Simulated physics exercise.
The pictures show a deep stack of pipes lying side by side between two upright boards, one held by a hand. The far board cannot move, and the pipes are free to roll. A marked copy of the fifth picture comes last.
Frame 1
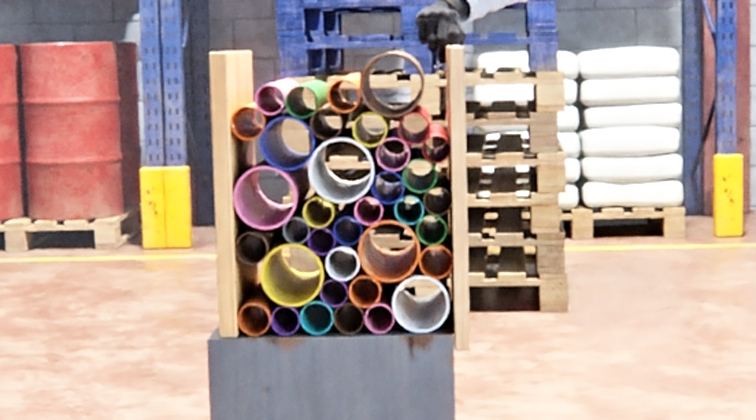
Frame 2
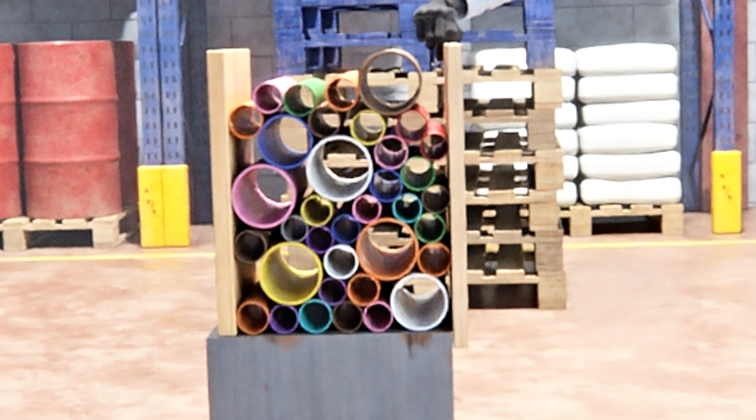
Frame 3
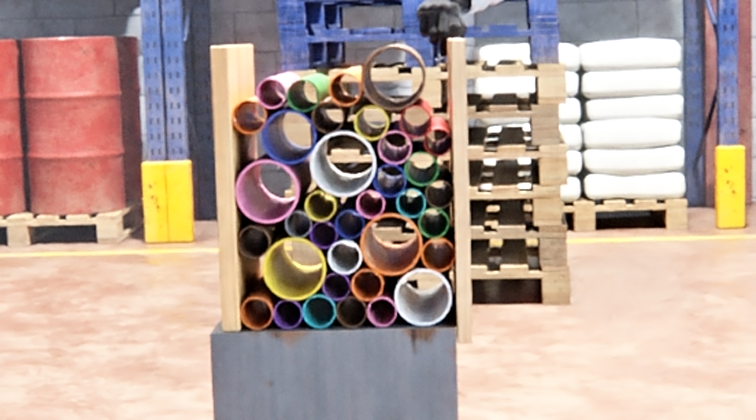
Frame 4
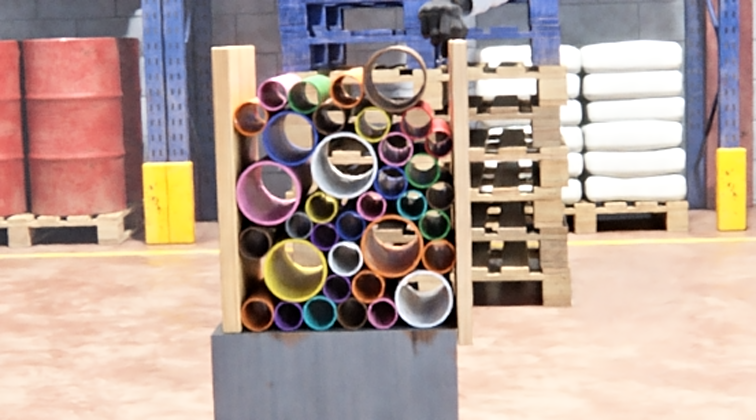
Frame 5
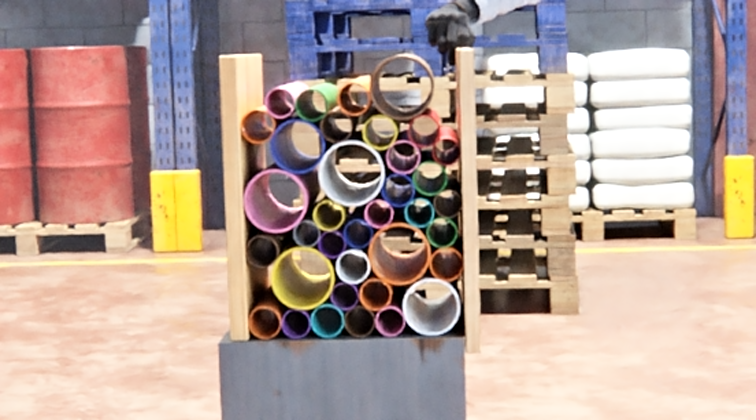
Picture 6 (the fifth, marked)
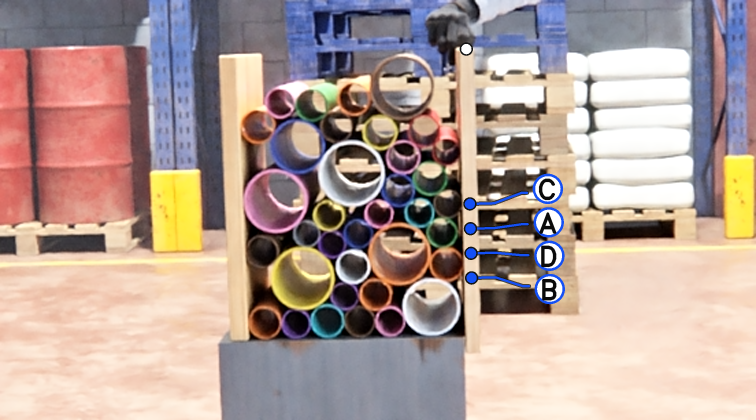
A gloved hand stays above the right board while the stacked colourful pipes barely move.
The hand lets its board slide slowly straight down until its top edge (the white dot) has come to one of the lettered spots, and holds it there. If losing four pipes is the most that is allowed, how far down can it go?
The answer is mark C.
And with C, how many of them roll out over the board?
It comes to three.
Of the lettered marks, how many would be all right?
One of them.
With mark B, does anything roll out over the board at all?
At B: Yes.
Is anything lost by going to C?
Yes, at C.
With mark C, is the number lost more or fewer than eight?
Fewer than eight.
On the copy, A at (470, 228); B at (471, 278); C at (470, 204); D at (471, 254); the white dot at (466, 49).
On C. First, top of the board (460, 116).
Then, top of the board (462, 191).
Finally, top of the board (462, 203), three out over the board.
By contrast, A more than four out over the board; B more than four out over the board; D more than four out over the board.
